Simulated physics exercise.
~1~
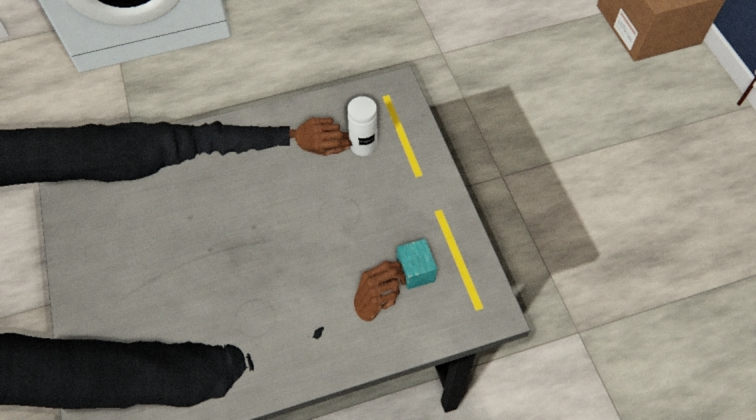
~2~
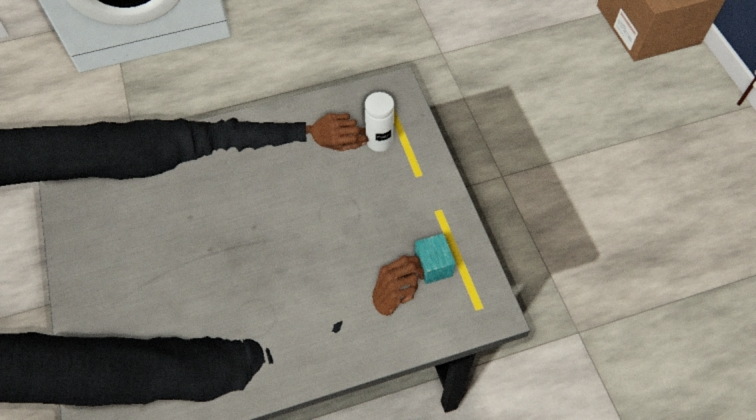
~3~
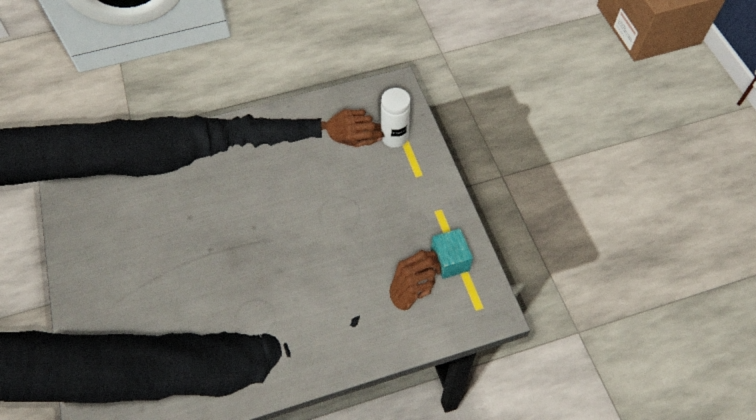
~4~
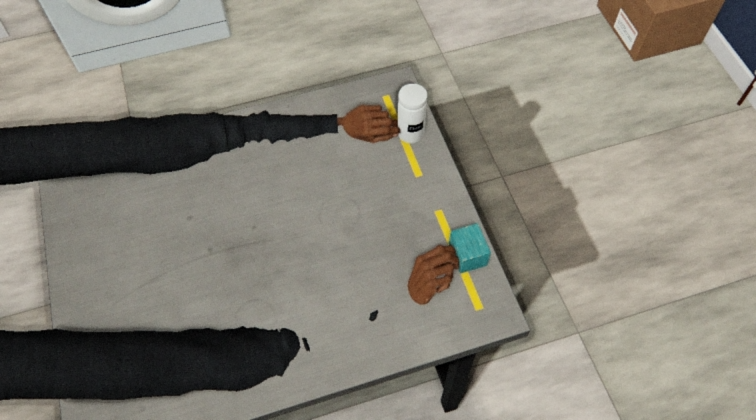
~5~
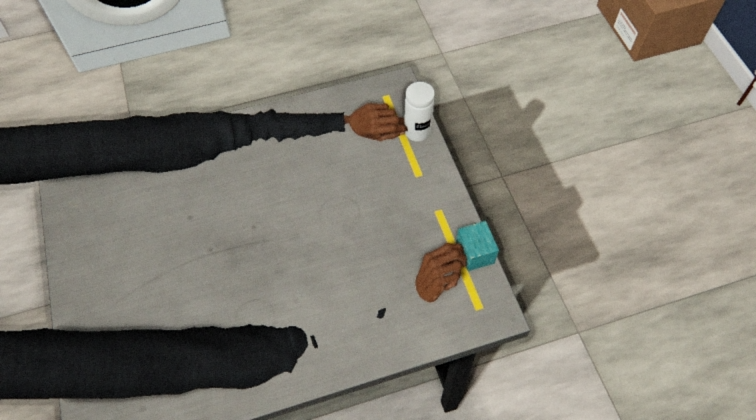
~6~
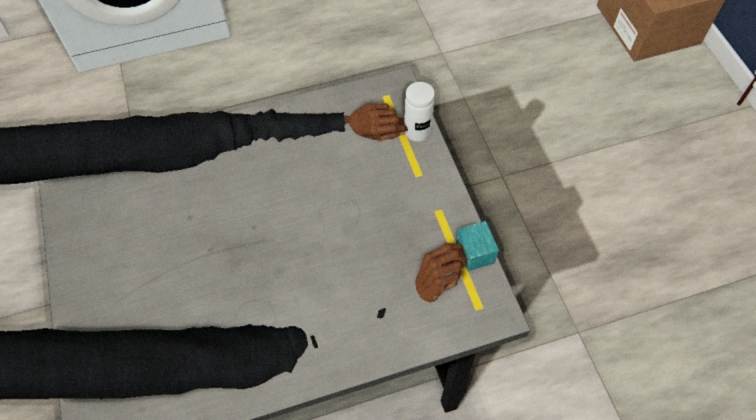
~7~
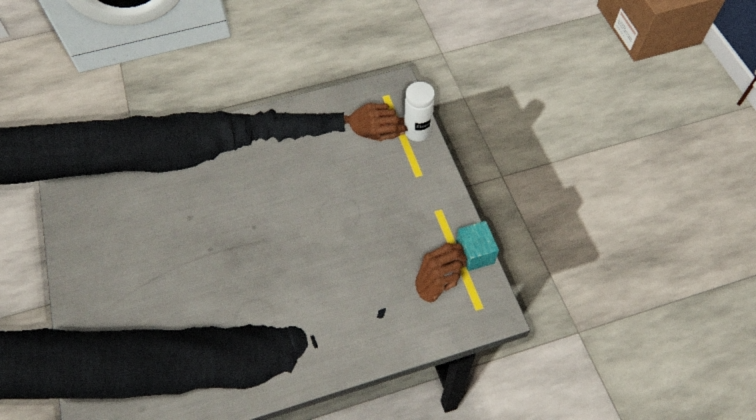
Two hands slowly push a white jar and a turquoise block right, stopping before the edge.
